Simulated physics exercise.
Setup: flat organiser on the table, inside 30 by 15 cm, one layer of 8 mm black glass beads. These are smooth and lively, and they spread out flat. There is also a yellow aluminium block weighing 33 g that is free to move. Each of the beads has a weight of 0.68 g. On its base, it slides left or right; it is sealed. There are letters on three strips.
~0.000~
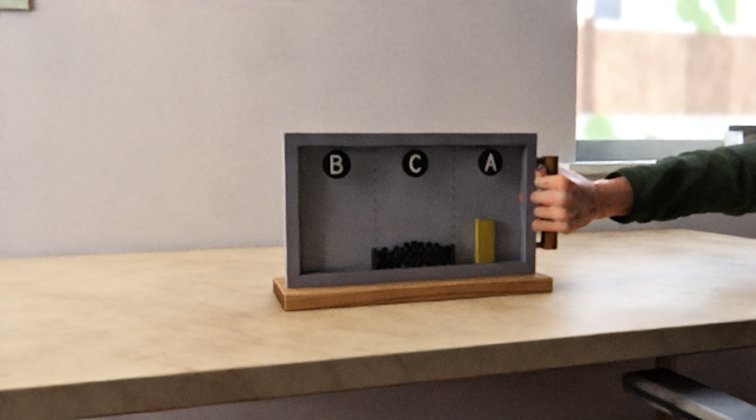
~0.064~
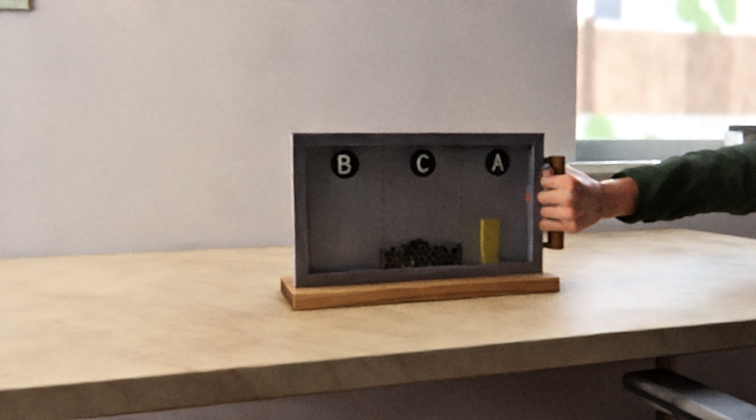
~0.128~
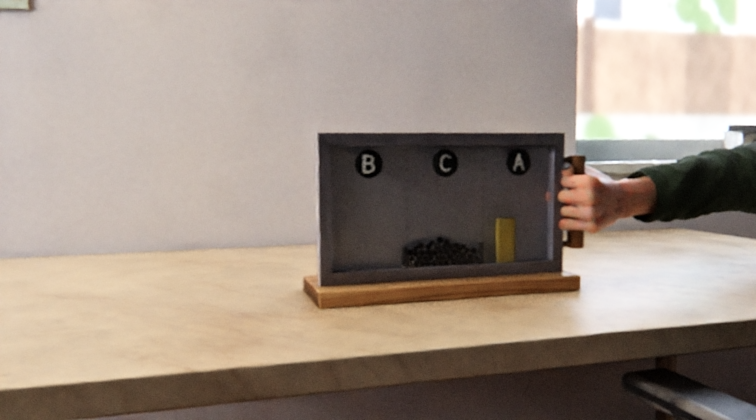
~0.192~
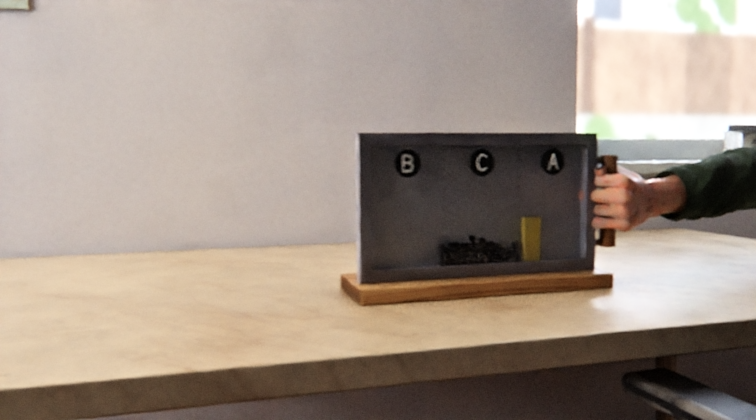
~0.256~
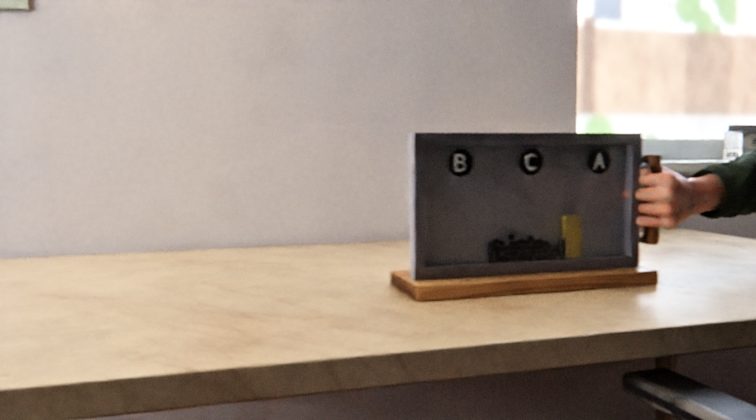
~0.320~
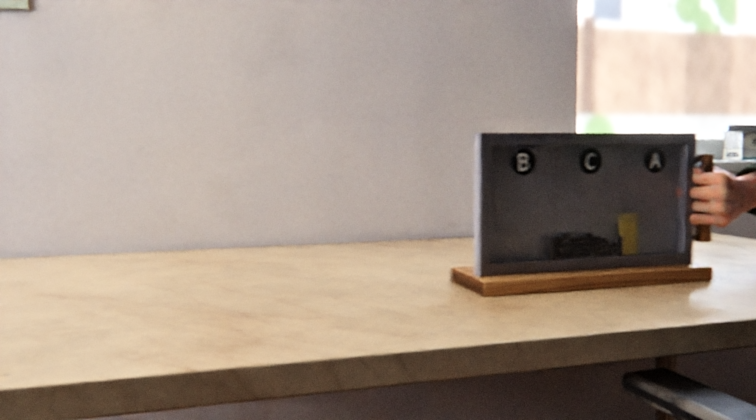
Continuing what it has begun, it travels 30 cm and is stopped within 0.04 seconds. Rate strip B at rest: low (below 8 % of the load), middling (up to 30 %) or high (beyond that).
Strip B: Low.
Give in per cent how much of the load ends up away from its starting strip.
Roughly 25 per cent.
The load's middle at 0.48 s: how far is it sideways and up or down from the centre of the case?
Right: About 3 cm; below: About 5 cm.
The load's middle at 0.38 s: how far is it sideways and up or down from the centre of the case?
Position estimate: Right 1 cm, below 6 cm.
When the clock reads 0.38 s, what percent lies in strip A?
That comes to some 0 percent of the load.
After 0.38 s, it is 30 cm to the right; the beads' middle is 1 cm right of and 6 cm below the centre; C 100 %.
After 0.48 s, it is 30 cm to the right; the beads' middle is 3 cm right of and 5 cm below the centre; A 25 %, C 75 %.
After 0.63 s, it is 30 cm to the right; the beads' middle is 3 cm right of and 6 cm below the centre; A 25 %, C 75 %.
At rest by 1.3 s, it is 30 cm to the right; A 25 %, B 0 %, C 75 %.
